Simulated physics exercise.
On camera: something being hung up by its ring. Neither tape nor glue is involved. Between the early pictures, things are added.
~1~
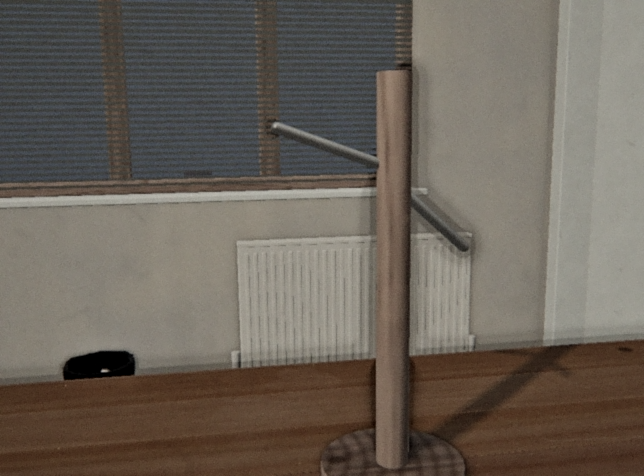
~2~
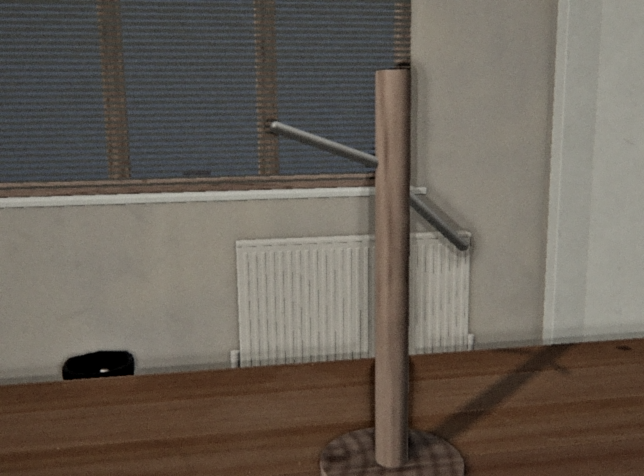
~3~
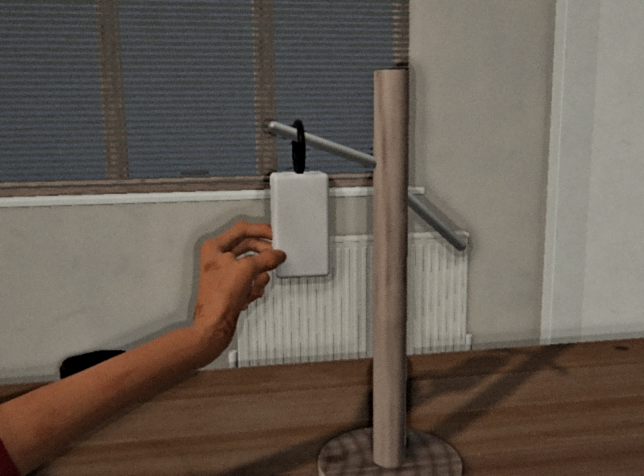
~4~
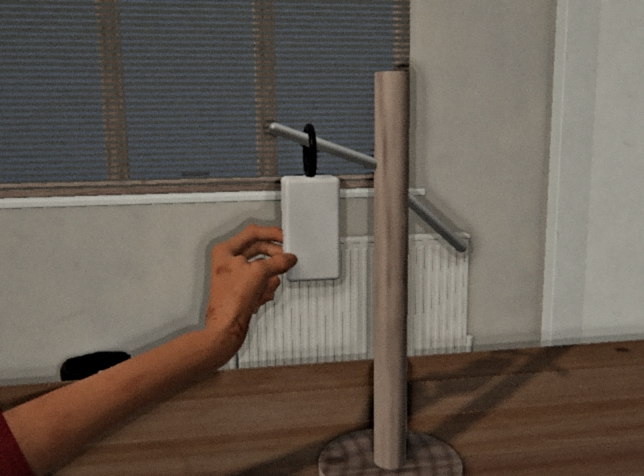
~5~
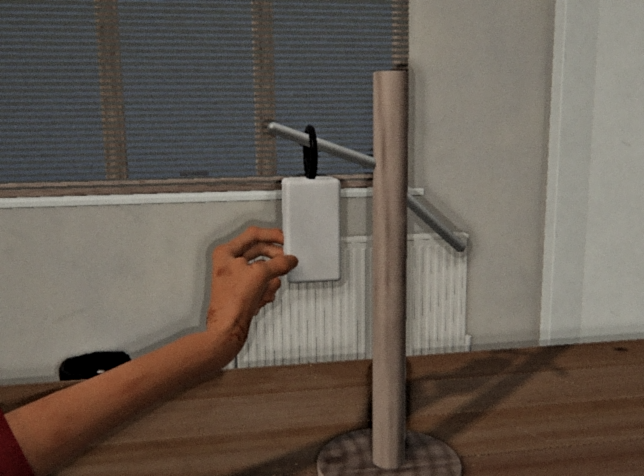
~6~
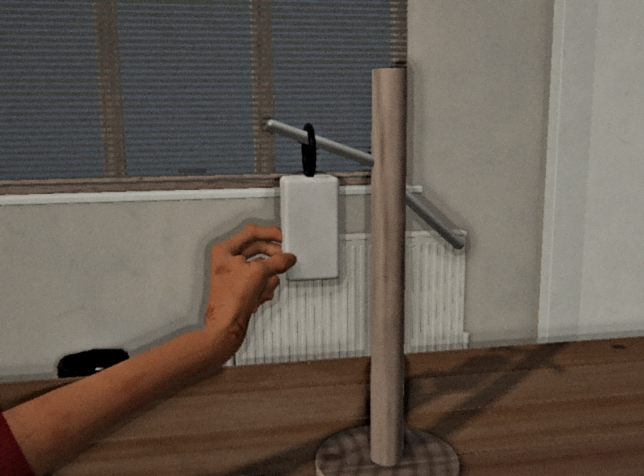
At first, a wooden stand with slanting metal pegs stands alone on a table, and nothing moves. Then a hand is in view from the left, holding a white pouch with its black ring around the left peg. The hand shifts the pouch slightly right, then stays almost still, still holding it.
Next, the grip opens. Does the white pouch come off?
It stays attached.
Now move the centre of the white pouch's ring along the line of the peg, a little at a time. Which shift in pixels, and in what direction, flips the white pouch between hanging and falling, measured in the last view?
Some 40 pixels, left.
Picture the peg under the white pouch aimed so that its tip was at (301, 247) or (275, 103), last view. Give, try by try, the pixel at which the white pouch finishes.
Around (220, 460) for the first, around (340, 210) for the second.
Then, 0.12 s past the last view, white pouch leaning 13° off how it started near (319, 209).
Then, 0.20 s past the last view, white pouch leaning 16° off how it started near (335, 215).
Then, 0.28 s past the last view, white pouch travelled about its own width near (345, 215).
Finally, the white pouch stays on its peg, near (343, 216).
